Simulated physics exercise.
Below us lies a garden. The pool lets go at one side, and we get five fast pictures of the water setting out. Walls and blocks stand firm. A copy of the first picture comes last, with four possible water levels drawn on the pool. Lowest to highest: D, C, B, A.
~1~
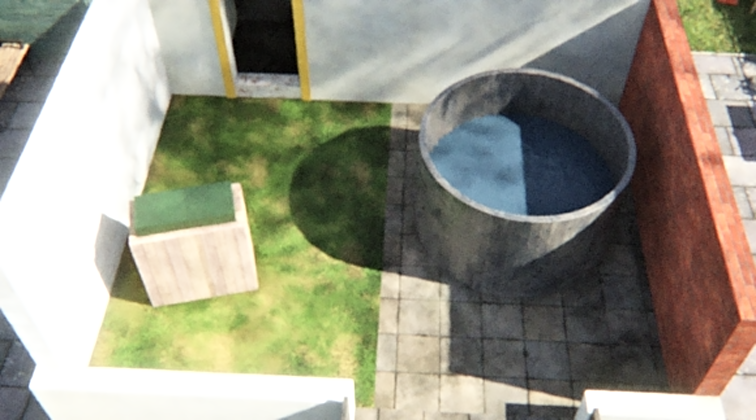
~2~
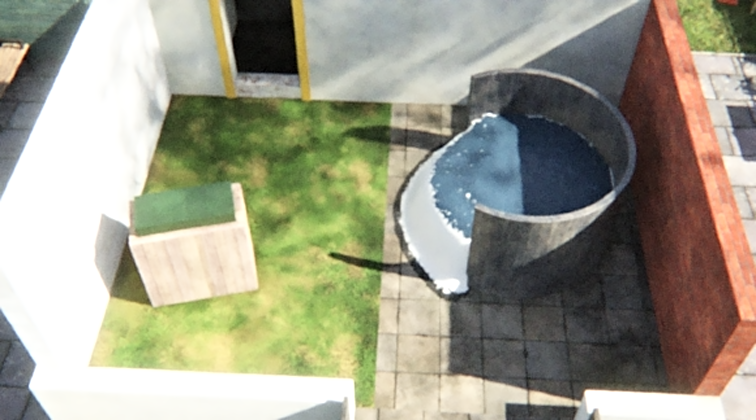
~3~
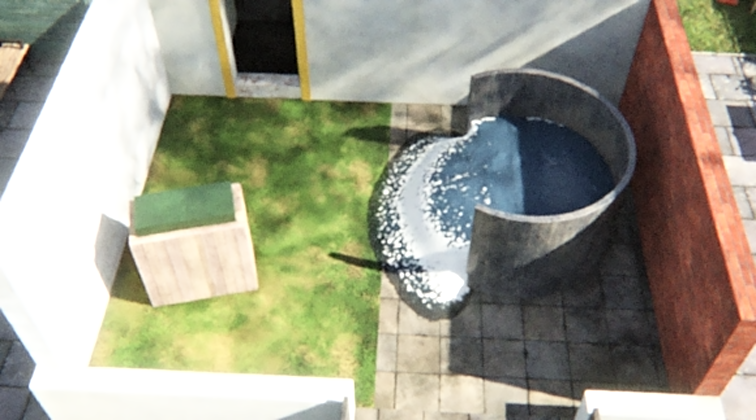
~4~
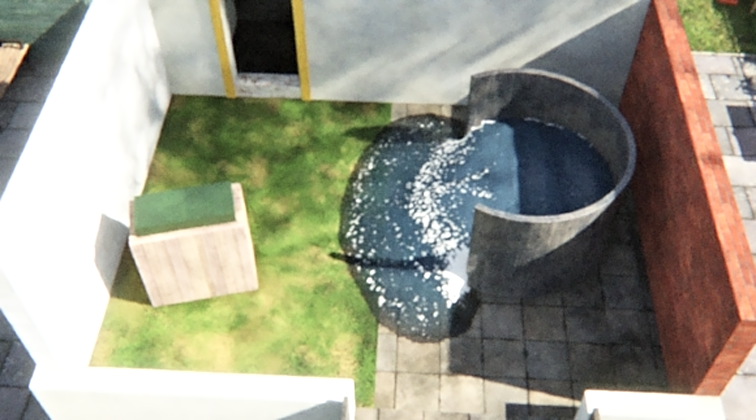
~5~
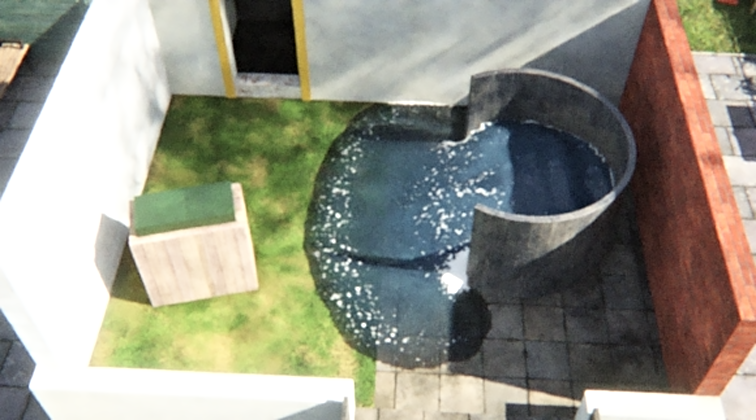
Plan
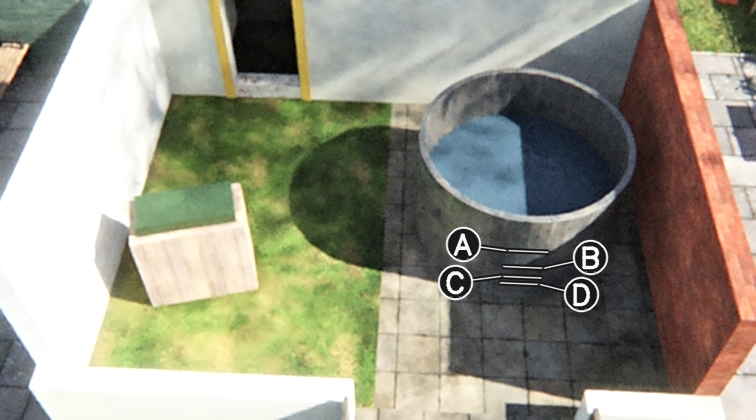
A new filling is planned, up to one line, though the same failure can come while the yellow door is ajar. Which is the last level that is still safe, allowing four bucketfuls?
That is mark A.
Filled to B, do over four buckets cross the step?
No, that is safe.
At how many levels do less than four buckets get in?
All of them.
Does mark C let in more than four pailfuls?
No, that is safe.
On the marked copy, A at (527, 251); B at (523, 267); C at (521, 277); D at (519, 283); from the bottom up D, C, B, A.
Choosing A, a bucket or two gets in.
Choosing B, nothing gets over.
Choosing C, nothing gets over.
Choosing D, nothing gets over.
